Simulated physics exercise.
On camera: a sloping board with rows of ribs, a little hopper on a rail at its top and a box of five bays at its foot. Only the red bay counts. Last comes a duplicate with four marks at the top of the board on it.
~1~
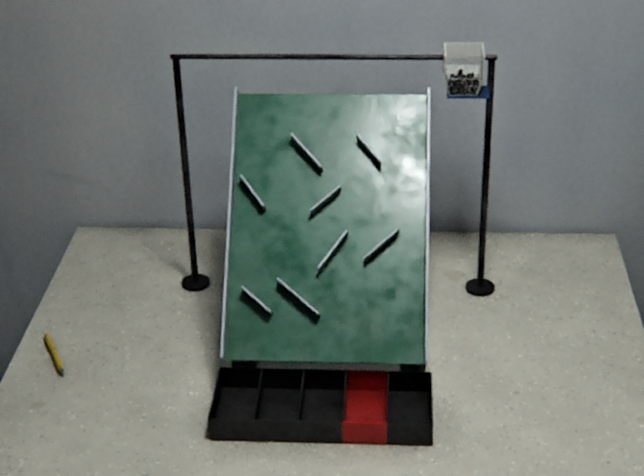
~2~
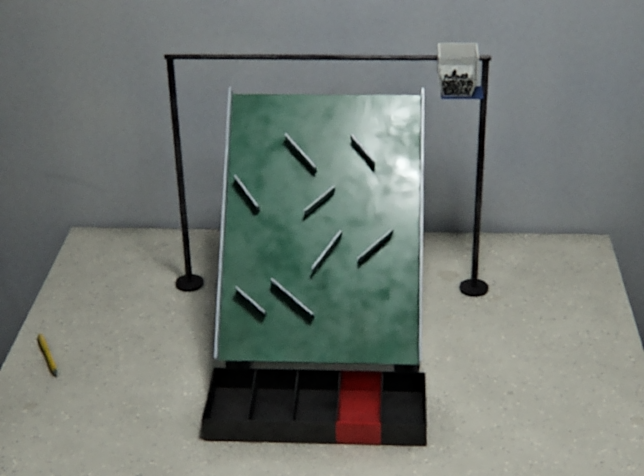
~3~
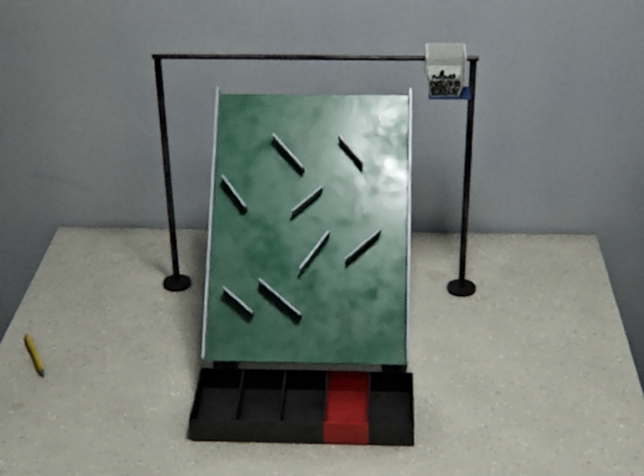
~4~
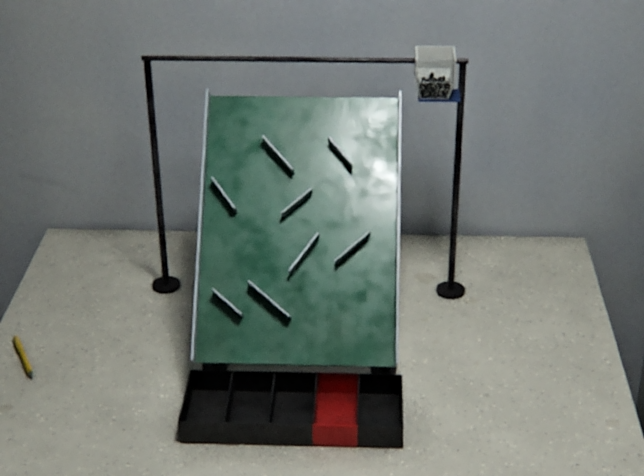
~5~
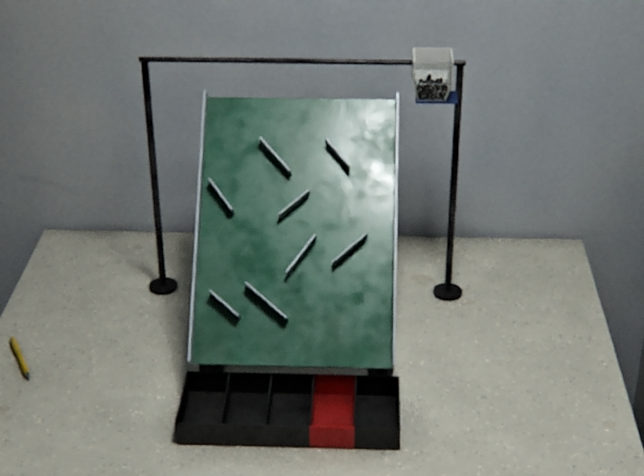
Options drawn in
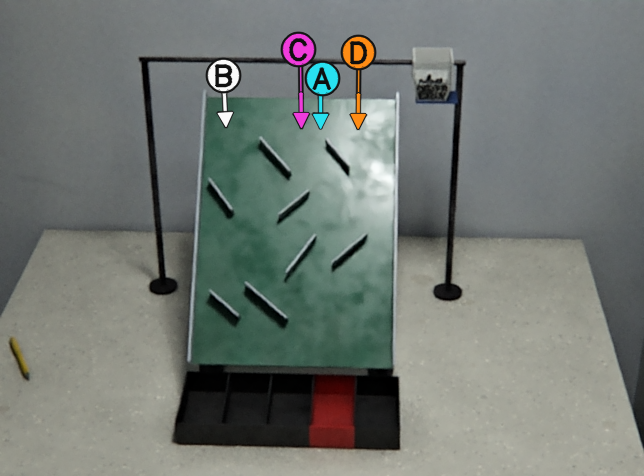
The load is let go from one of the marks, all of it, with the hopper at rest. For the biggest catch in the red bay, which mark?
Go for B.
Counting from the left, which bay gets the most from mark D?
The fifth.
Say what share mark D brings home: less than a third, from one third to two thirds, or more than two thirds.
It is less than a third.
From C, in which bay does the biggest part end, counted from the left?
The third.
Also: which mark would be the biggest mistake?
That is mark D.
On the marked copy, mark A meets the board at (320, 123); mark B meets the board at (225, 121); mark C meets the board at (301, 122); mark D meets the board at (358, 123).
For mark A, about a quarter in the red bay, most in other bays, a stray few outside the box.
For mark B, most in the red bay, about a quarter in other bays.
For mark C, about a quarter in the red bay, most in other bays.
For mark D, a stray few in the red bay, most in other bays, a small part outside the box.
